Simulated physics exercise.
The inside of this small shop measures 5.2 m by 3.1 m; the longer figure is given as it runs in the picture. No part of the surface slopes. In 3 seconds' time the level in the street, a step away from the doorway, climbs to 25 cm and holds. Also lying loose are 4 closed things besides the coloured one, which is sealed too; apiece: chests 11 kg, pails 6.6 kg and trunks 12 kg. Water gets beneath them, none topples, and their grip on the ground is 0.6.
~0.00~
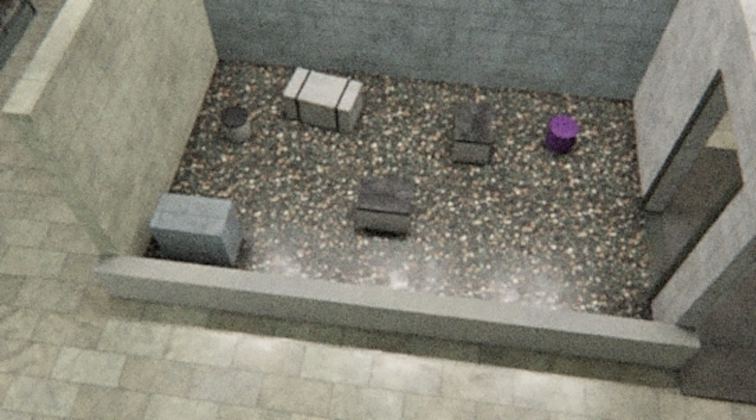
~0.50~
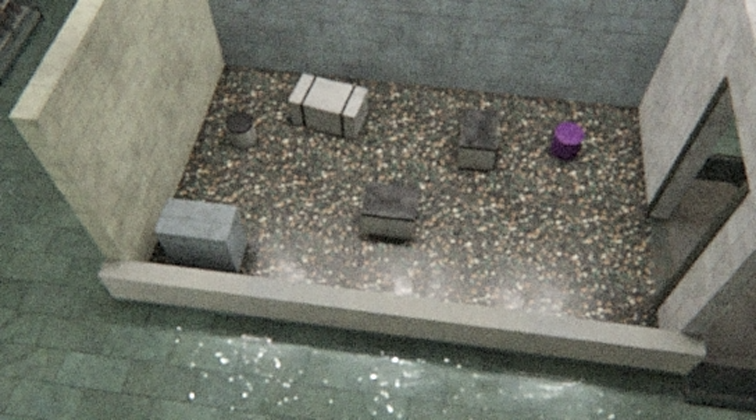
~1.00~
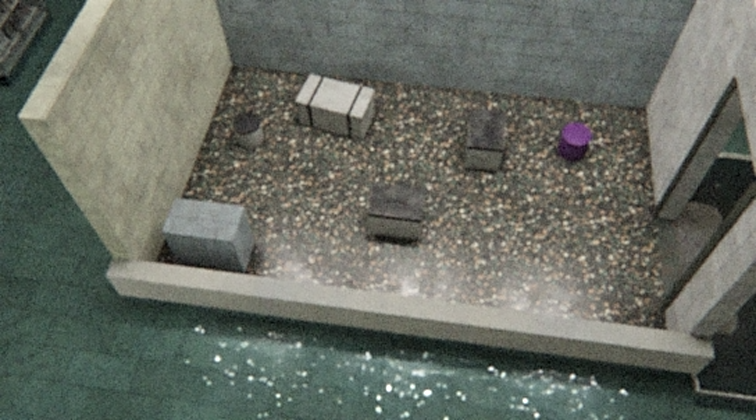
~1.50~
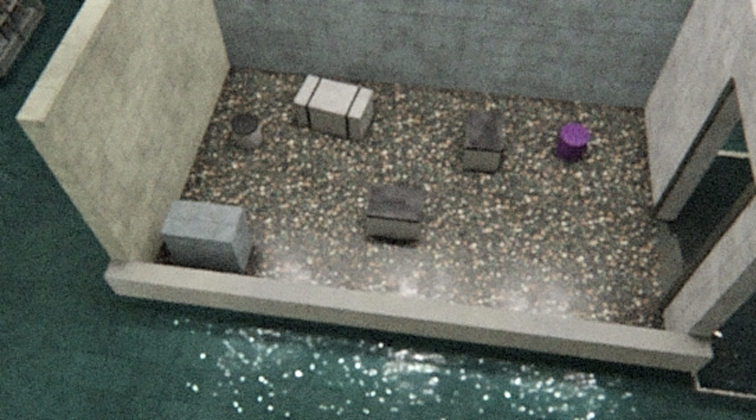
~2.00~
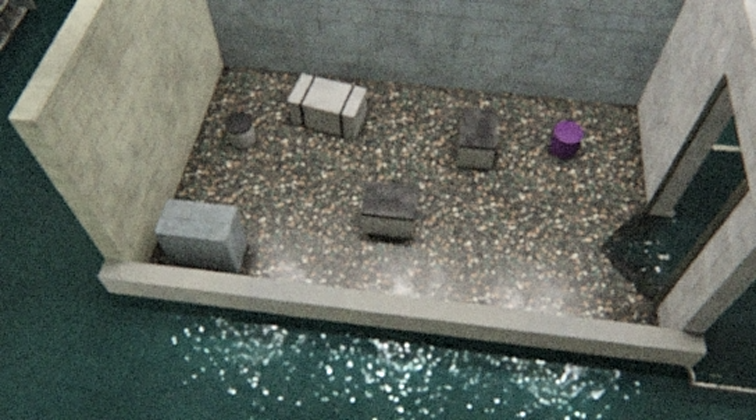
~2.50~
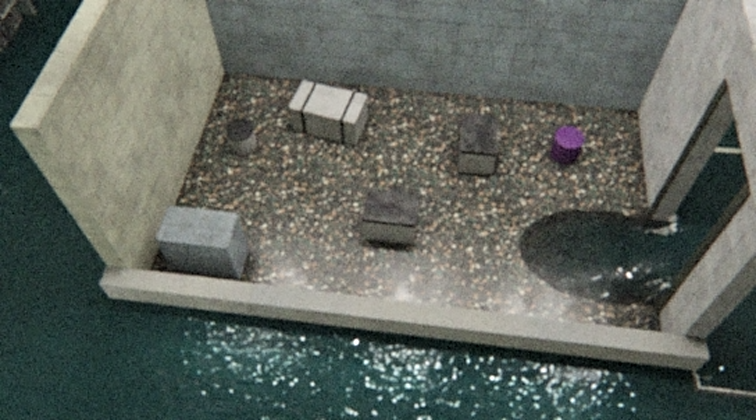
In this clip, dark water covers the paving outside a small walled room with a pebbled floor, then enters through the right-hand doorway and spreads inward, while the purple pail, boxes and other containers stay in place.
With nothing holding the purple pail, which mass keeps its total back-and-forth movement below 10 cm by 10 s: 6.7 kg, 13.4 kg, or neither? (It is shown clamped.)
It never needs the heavy one.
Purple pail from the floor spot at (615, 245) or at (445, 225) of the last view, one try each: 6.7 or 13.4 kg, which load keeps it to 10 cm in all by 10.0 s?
Well, first neither mass is sufficient, and next only the heavy mass succeeds.
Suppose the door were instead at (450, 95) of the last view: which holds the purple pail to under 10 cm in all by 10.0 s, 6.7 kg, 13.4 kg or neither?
Then the lower weight is enough.
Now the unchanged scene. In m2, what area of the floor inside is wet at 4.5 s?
Around 9.5 m2 of it.
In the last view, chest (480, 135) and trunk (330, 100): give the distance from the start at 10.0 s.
In turn: 140 cm, 50 cm.
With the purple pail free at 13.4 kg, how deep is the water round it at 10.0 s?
Something like 3 centimetres.
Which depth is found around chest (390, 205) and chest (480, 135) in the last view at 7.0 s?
First roughly 6 cm, second roughly 7 cm.
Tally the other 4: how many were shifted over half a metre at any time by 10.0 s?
The total is 3.
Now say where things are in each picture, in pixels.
The purple pail at (564, 127) rests on the ground; 0.0 m2 under water; 0 of 5 have shifted, in the first picture.
The purple pail at (570, 133), on the bottom; 0.0 m2 under water; 0 of 5 have shifted, in the second picture.
The purple pail at (577, 134) rests on the ground; 0.0 m2 under water; 0 of 5 have shifted, in the third picture.
The purple pail at (575, 135), on the bottom; 0.0 m2 under water; 0 of 5 have shifted, in the fourth picture.
The purple pail at (569, 132) rests on the ground; 0.3 m2 under water; 0 of 5 have shifted, in the fifth picture.
The purple pail at (570, 137) rests on the ground; water covers 1.2 m2; 0 of 5 have shifted, in the sixth picture.
After 3.5 s the purple pail would be 0 cm from its start with 6.7 kg and 0 cm from its start with 13.4 kg; 1 cm of water round it then.
After 4.5 s the purple pail would be 0 cm from its start with 6.7 kg and 0 cm from its start with 13.4 kg; 2 cm of water round it then.
After 7.0 s the purple pail would be 0 cm from its start with 6.7 kg and 0 cm from its start with 13.4 kg; 3 cm of water round it then.
After 10.0 s the purple pail would be 0 cm from its start with 6.7 kg and 0 cm from its start with 13.4 kg; 3 cm of water round it then.
